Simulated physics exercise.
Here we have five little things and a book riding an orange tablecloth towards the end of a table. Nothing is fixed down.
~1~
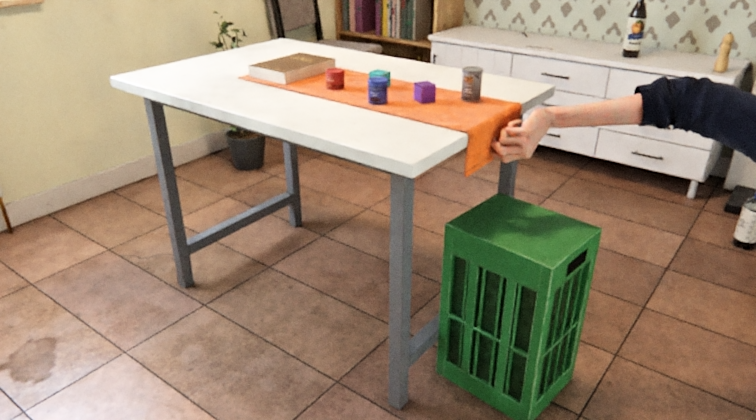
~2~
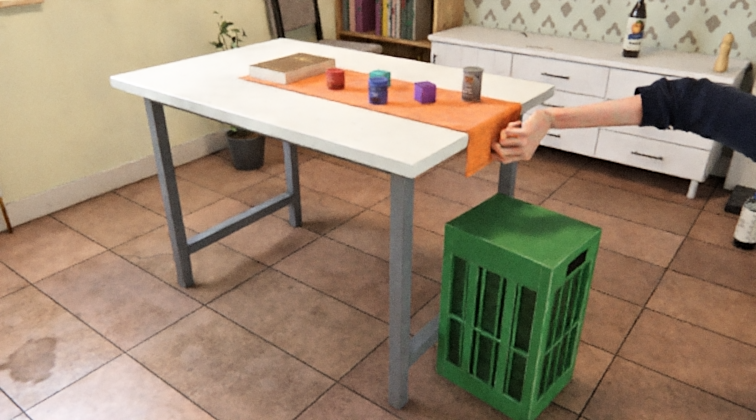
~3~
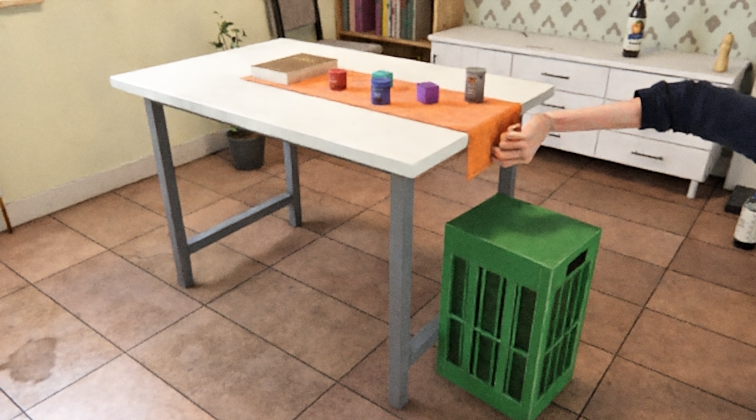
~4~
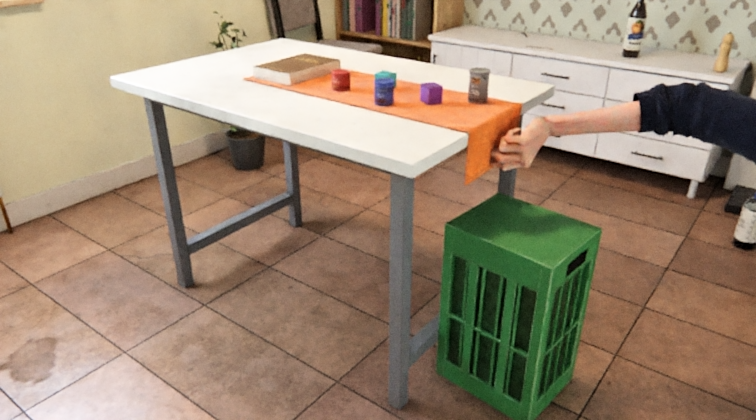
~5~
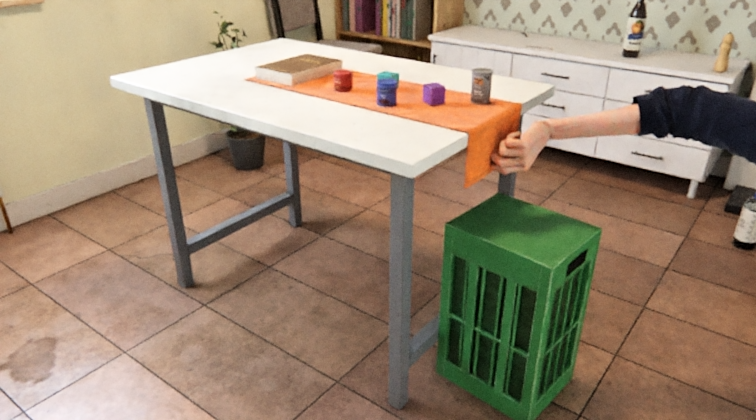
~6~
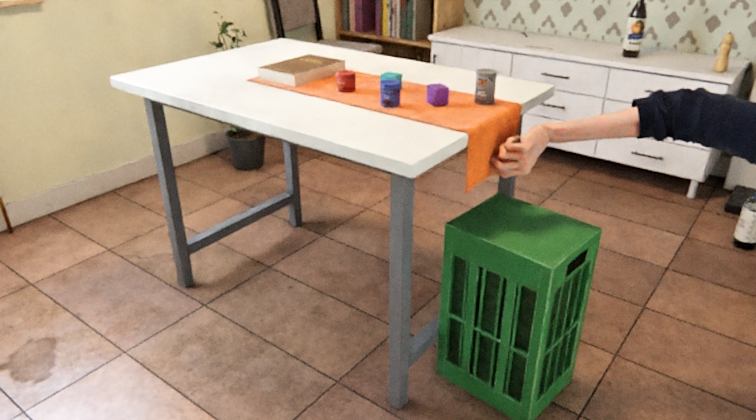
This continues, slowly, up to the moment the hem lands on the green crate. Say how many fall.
Over the edge go one.
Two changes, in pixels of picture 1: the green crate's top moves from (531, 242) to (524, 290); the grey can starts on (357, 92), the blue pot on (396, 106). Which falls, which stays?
The grey can survives, the blue pot tumbles off.
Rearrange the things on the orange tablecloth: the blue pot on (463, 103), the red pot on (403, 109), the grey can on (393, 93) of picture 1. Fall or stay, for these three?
The blue pot goes over; the red pot does not fall; the grey can keeps its place on top.
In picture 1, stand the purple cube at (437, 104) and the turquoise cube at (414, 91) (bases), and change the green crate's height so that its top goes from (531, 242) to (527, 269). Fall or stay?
The purple cube goes over; the turquoise cube holds on.
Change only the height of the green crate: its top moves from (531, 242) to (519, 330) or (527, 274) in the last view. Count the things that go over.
Over the edge go 4 and 2.
Early on, hem near (490, 200); all still up.
Midway, hem on the crate; grey can gone.
Finally, hem on the crate; grey can gone. The table loses one.
